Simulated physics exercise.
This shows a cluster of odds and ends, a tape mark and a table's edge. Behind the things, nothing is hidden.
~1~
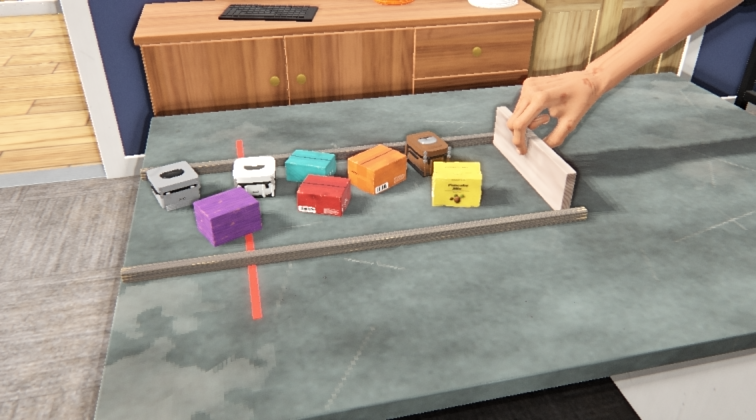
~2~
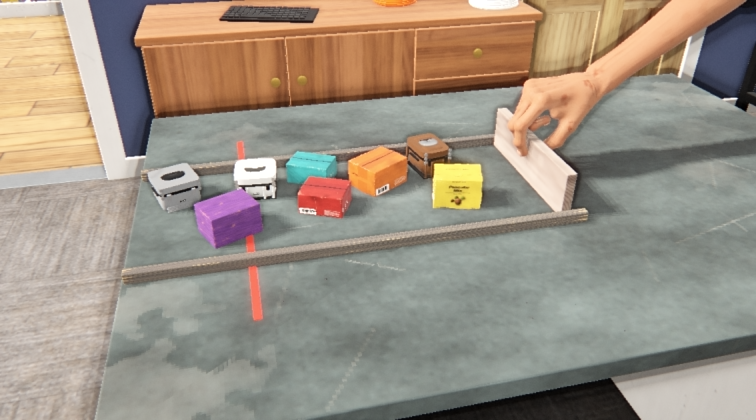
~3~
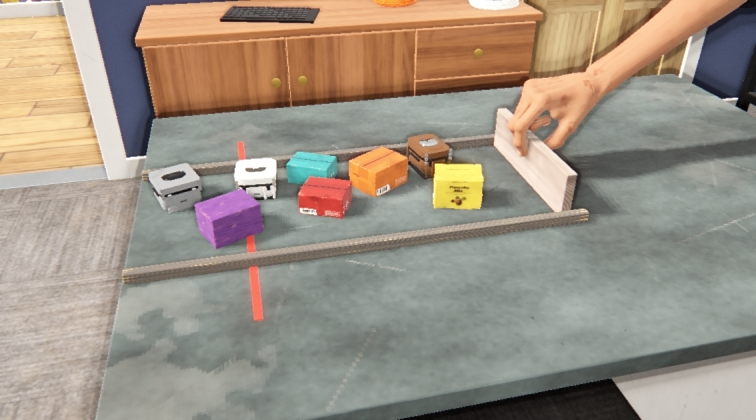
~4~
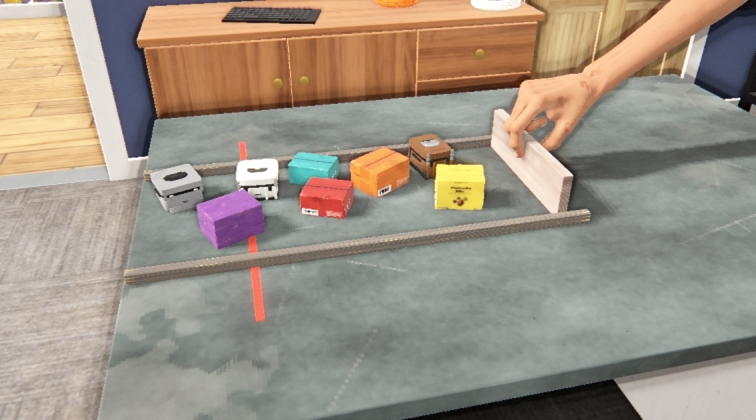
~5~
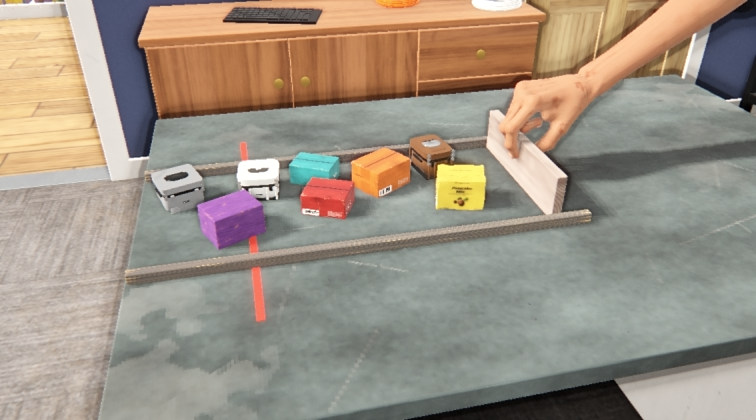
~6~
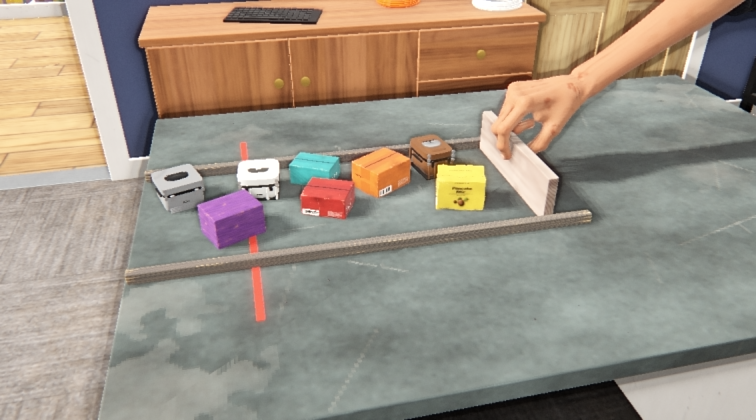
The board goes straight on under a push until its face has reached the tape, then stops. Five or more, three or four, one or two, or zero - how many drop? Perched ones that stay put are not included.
The pieces that drop number fewer than three, yet some.
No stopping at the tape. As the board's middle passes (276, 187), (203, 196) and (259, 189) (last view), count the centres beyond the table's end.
In order, that gives 0, then 4, then 1.
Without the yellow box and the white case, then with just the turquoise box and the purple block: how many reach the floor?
First try 0, second try 0.
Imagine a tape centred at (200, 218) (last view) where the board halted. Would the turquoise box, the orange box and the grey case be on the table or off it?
The turquoise box stays put, the orange box stays put, the grey case topples down.
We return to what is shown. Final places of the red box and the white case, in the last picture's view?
In the last view, the middles sit near (167, 227) and near (163, 191).
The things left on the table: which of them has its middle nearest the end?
It would be the purple block, I'd say.
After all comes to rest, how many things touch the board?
It's touching 2 at the end.
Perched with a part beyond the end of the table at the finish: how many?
I get 1.
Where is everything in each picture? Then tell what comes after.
The first frame shows grey case (175, 186); purple block (228, 216); white case (256, 178); board (530, 156); tape (246, 210).
The second frame shows purple block (229, 217); turquoise box (312, 169).
The third frame shows white case (257, 180); board (531, 158).
The fourth frame shows grey case (178, 188); red box (327, 198).
The fifth frame shows purple block (232, 218); yellow box (460, 187).
The sixth frame shows grey case (179, 188); purple block (232, 218); white case (260, 180); board (514, 161); tape (250, 212).
Soon after, none off yet; grey case at rest near (179, 188); purple block at rest near (232, 218); white case at rest near (260, 180).
Then, none off yet; grey case at rest near (179, 188); purple block moved a little near (213, 223); white case moving near (253, 181).
By the end, the number that fall off is one or two; fallen, grey case.
